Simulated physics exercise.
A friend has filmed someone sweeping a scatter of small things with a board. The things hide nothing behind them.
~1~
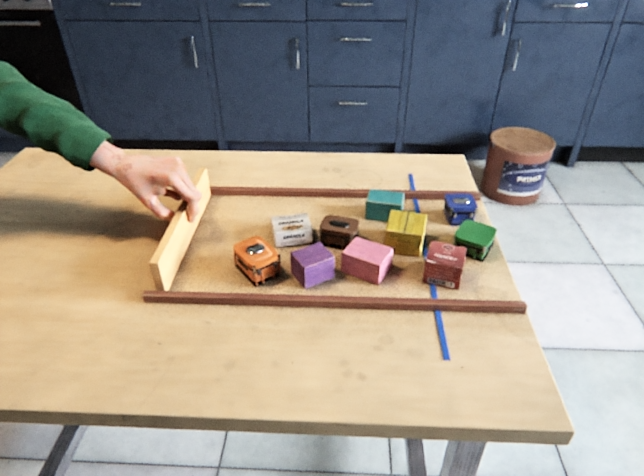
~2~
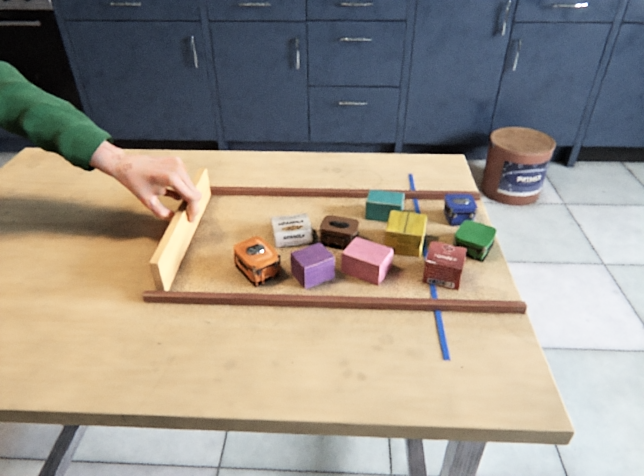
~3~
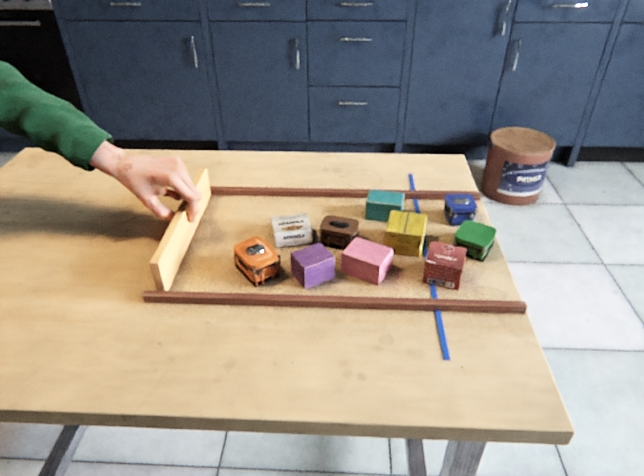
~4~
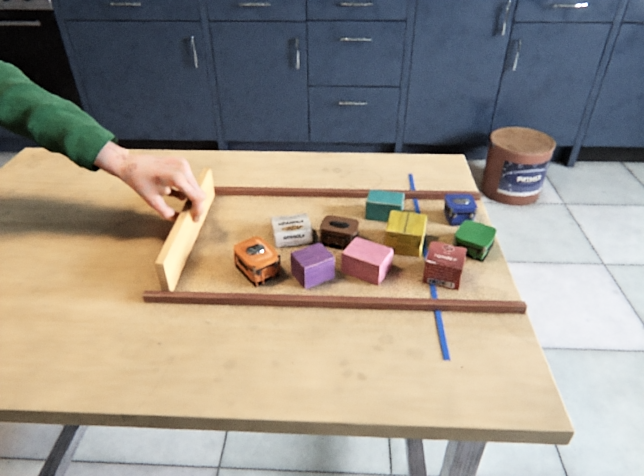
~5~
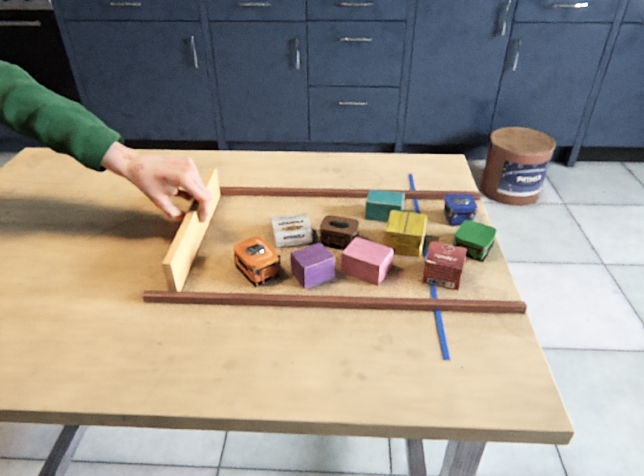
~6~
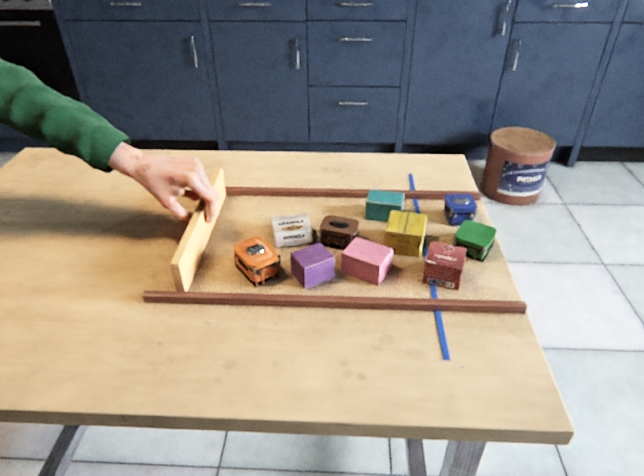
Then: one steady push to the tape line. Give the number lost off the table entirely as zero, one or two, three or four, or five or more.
Lost off the table: Three or four.
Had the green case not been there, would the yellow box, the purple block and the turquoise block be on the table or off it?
The yellow box comes down, the purple block remains up, the turquoise block stays on.
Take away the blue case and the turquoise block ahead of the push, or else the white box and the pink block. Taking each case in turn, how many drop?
First 3, then 2.
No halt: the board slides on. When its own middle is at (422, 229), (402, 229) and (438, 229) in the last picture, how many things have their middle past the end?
Taking the three positions in turn, the counts come to 3, 2 and 4.
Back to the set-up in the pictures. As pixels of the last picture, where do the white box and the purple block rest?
Middles: Around (443, 236) and around (484, 277).
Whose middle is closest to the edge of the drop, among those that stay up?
Answer: The pink block.
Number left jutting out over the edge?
1 in all.
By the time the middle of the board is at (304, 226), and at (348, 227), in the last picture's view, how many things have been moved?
By the first moment it's 5, by the second it's 8.
Soon after, none off yet; green case at rest near (474, 241); blue case at rest near (459, 210); red box at rest near (445, 265).
At rest, the number that fall off is three or four; fallen, yellow box, red box and green case.
